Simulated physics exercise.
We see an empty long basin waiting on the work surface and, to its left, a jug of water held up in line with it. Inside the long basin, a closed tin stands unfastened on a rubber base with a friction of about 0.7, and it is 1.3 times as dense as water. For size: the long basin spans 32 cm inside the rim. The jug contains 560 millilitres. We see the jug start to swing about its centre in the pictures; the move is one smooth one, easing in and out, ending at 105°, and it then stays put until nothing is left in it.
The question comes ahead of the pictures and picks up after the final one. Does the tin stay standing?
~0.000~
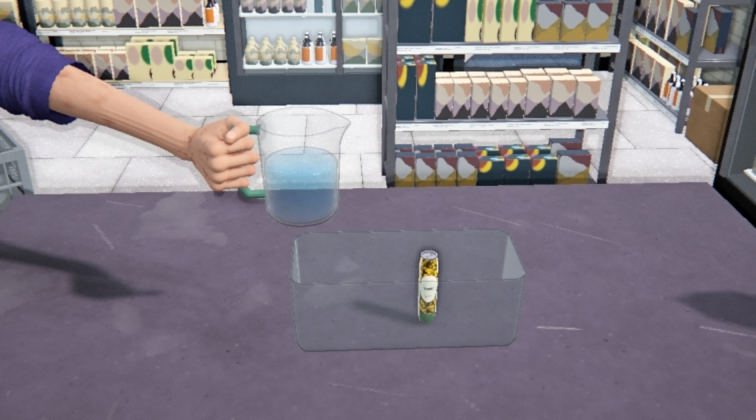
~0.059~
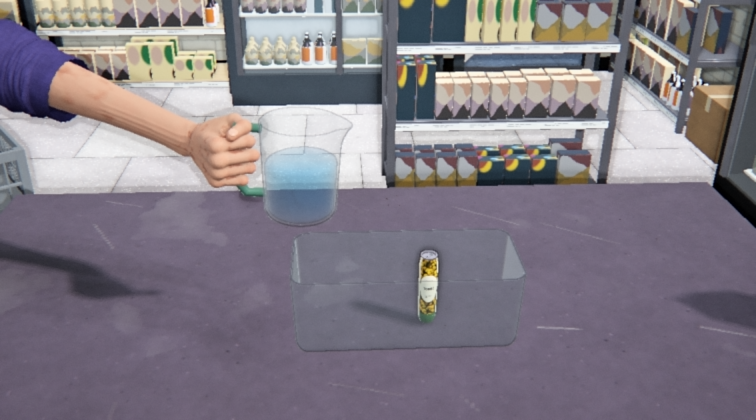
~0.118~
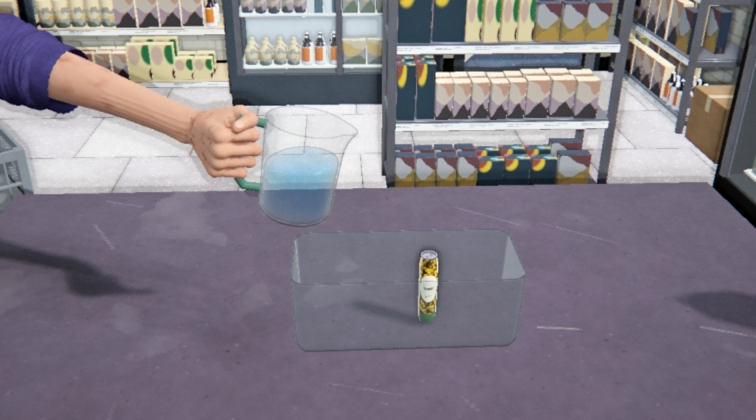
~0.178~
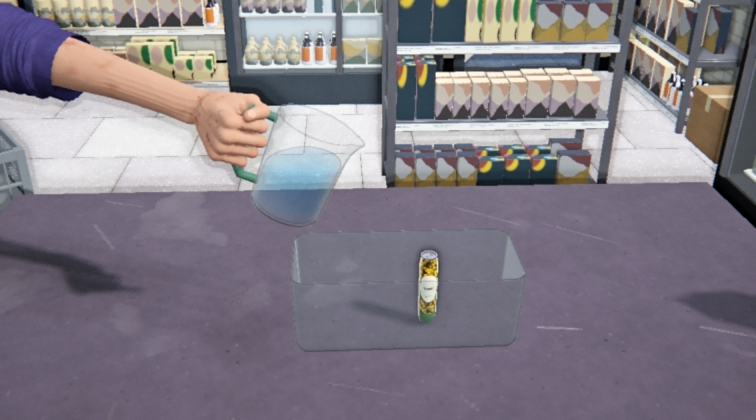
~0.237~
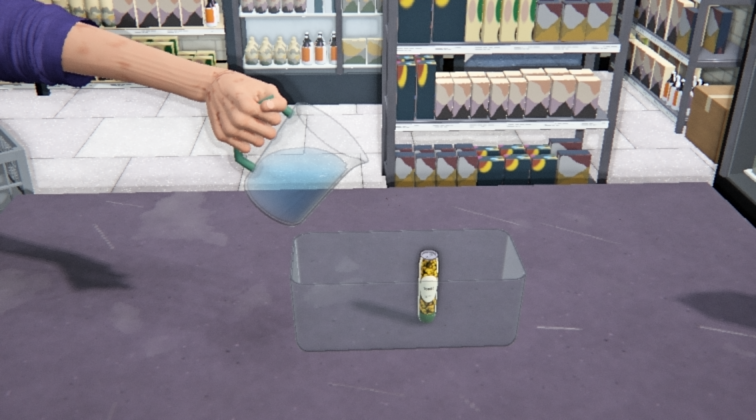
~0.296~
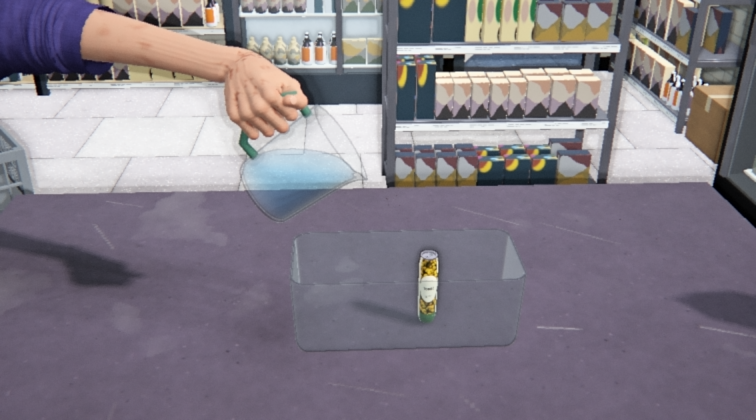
Most probably it will stay balanced.
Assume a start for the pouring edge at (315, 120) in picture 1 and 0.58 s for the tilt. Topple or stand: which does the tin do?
Result: Tin upright.
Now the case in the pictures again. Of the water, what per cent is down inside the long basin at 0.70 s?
68 %, more or less.
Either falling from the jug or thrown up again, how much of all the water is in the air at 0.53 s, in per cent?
Around 28 in a hundred.
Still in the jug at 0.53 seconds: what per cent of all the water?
Near 60 in a hundred.
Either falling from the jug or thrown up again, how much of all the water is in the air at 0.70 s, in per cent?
Close to 16 %.
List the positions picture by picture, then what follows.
In the first picture, it leans 0°; its right rim is at (351, 122); the water meets the walls at (264, 159) and (337, 158); the long basin's rim runs from (293, 259) to (517, 254); the tin's top is at (429, 258).
In the second picture, it leans 3°; its right rim is at (353, 124); the water meets the walls at (264, 159) and (338, 158).
In the third picture, it leans 10°; its right rim is at (359, 131); the water meets the walls at (264, 160) and (339, 158).
In the fourth picture, it leans 23°; its right rim is at (365, 143); the water meets the walls at (262, 162) and (342, 159).
In the fifth picture, it leans 38°; its right rim is at (369, 160); the water meets the walls at (252, 168) and (347, 163).
In the sixth picture, it leans 54°; its right rim is at (368, 178); the water meets the walls at (246, 160) and (356, 168).
By 0.53 s the tilt is 103° and 59 per cent is still to pour; the tin stands where it began.
By 0.70 s the tilt is 105° and 17 per cent is still to pour; the tin stands where it began.
By 0.88 s the tilt is 105° and 3 per cent is still to pour; the tin stands where it began.
By 1.08 s the tilt is 105° and 0 per cent is still to pour; the tin stands where it began.
At rest the tin stands where it began.
